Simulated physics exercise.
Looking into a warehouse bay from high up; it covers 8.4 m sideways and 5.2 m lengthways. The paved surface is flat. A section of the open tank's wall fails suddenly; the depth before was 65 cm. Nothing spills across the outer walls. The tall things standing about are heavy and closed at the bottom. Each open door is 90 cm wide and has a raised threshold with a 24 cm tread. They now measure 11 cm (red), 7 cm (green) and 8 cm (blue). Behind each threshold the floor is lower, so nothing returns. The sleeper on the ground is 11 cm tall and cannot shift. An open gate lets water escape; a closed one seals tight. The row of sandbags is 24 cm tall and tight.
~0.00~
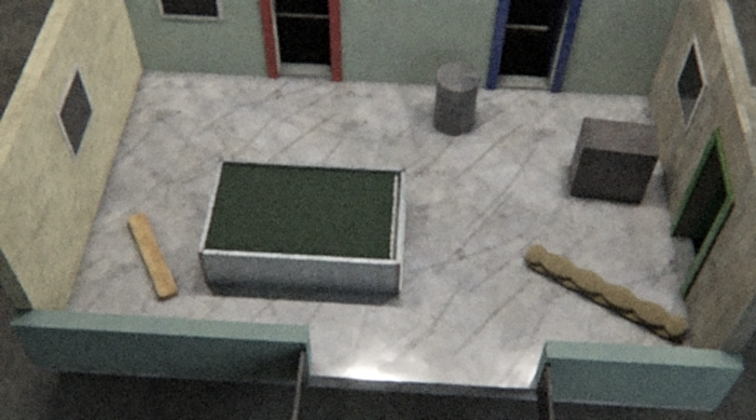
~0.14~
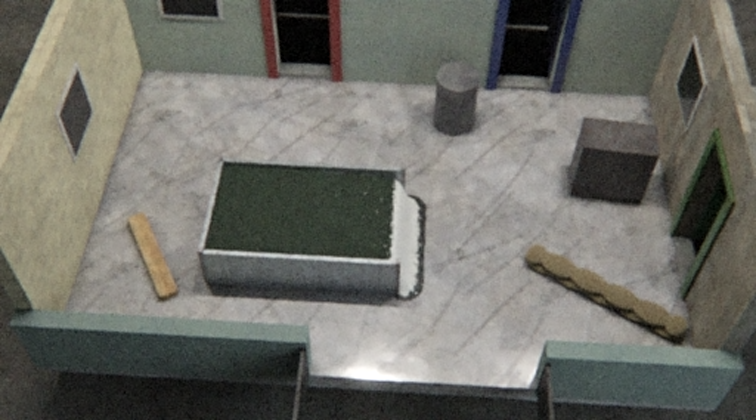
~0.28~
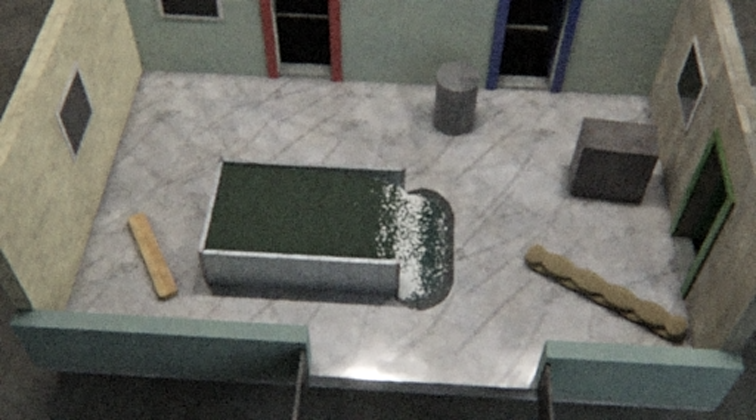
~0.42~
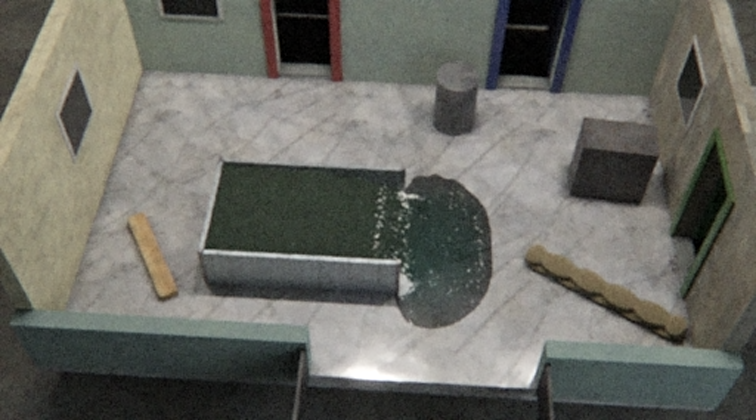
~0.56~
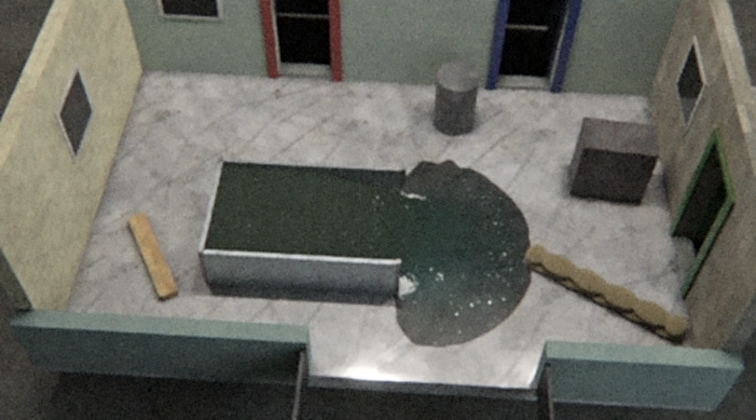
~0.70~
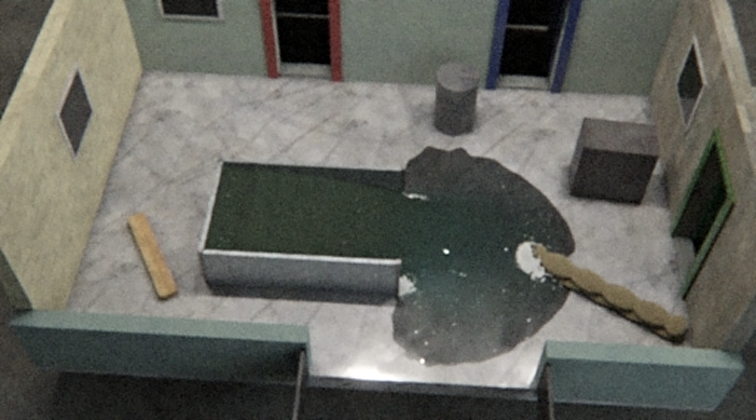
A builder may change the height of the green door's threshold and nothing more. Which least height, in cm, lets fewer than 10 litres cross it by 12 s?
It would have to be roughly 23 cm high.
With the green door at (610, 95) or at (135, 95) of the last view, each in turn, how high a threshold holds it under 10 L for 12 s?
Roughly 19 and 7.5 cm.
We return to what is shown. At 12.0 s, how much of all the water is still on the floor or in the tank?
Roughly 68 in a hundred.
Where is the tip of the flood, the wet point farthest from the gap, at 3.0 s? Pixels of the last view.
Near (643, 102).
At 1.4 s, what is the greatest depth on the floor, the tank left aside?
About 29 cm.
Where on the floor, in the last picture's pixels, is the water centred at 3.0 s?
At about (500, 247).
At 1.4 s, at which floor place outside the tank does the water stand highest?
At about (403, 261).
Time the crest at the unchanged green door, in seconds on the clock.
Around 3.2 s.
After 1.4 s water covers 30 % of the floor, deepest (29 cm) near (403, 261); 7 cm at the green door, 2 litres in over its 7 cm threshold.
After 3.0 s water covers 45 % of the floor, deepest (42 cm) near (687, 356); 23 cm at the green door, 63 litres in over its 7 cm threshold.
After 12.0 s water covers 90 % of the floor, deepest (8 cm) near (624, 295); 7 cm at the green door, 197 litres in over its 7 cm threshold.
At the green door as built, the water arrived by 1.2 s and peaked near 24 cm at 3.2 s.
With a threshold of 19.5 cm, 24 litres would have come in within the 12 s; with 26 cm, 5 litres. So under 10 litres takes about 23 cm.
